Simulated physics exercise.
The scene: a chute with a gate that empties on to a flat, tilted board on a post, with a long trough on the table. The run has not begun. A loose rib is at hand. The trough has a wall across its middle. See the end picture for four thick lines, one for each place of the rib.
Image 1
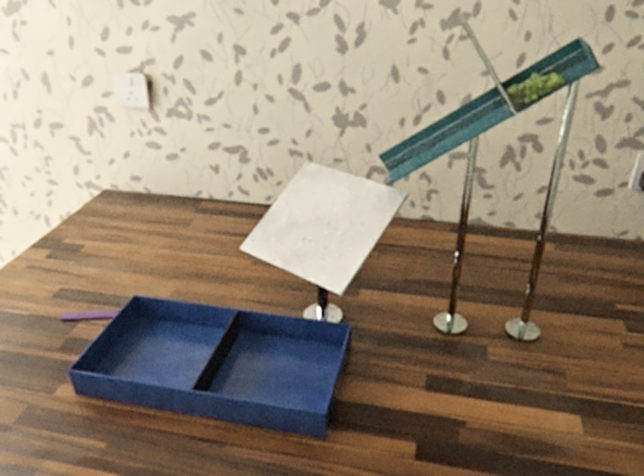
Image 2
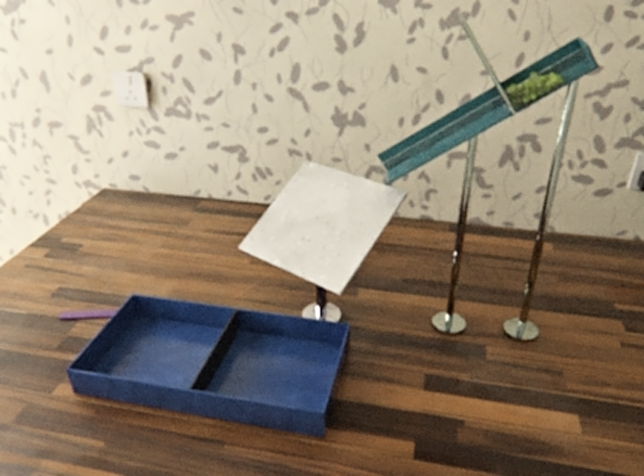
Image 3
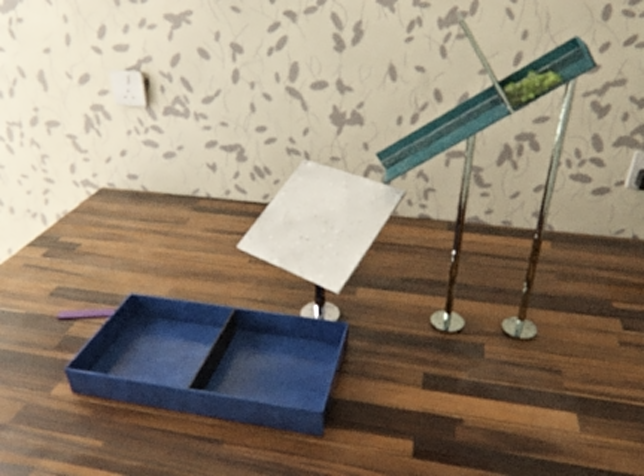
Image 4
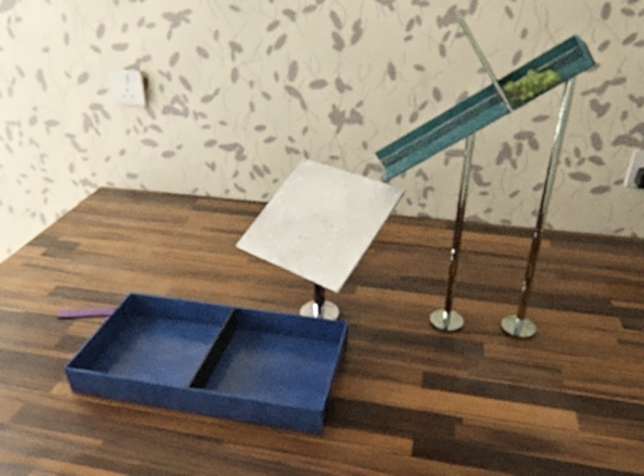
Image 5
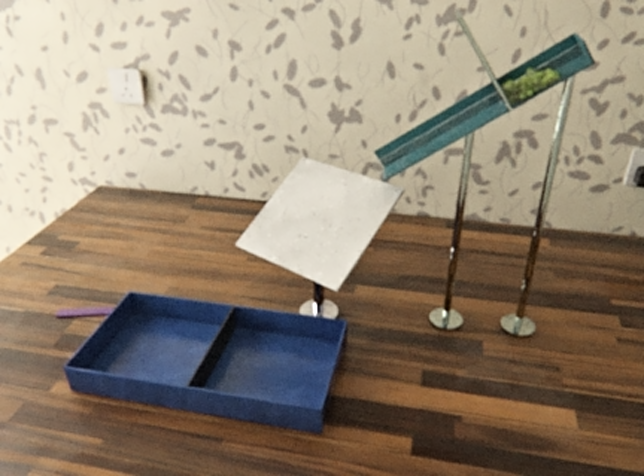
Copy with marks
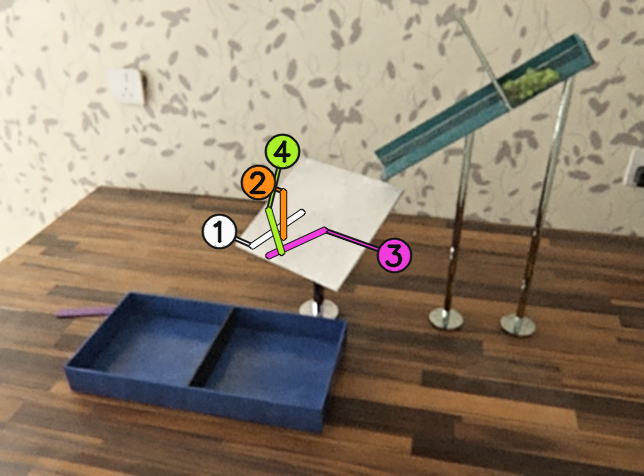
A blue divided trough sits still on a wooden table beside a tilted white board and a raised green chute.
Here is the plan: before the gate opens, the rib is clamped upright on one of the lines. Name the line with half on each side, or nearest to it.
The answer is line 1.
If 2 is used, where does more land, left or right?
More lands on the right.
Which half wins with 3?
Left.
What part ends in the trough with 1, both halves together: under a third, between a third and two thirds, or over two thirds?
Line 1 gives over two thirds.
On the marked copy, line 1 from (301, 212) to (252, 245); line 2 from (283, 191) to (283, 237); line 3 from (324, 230) to (268, 255); line 4 from (268, 209) to (281, 252).
With 1, of what is caught, roughly two thirds in the left half, roughly a third in the right.
With 2, of what is caught, about a tenth in the left half, almost all in the right.
With 3, of what is caught, almost all in the left half, about a tenth in the right.
With 4, of what is caught, about a tenth in the left half, almost all in the right.
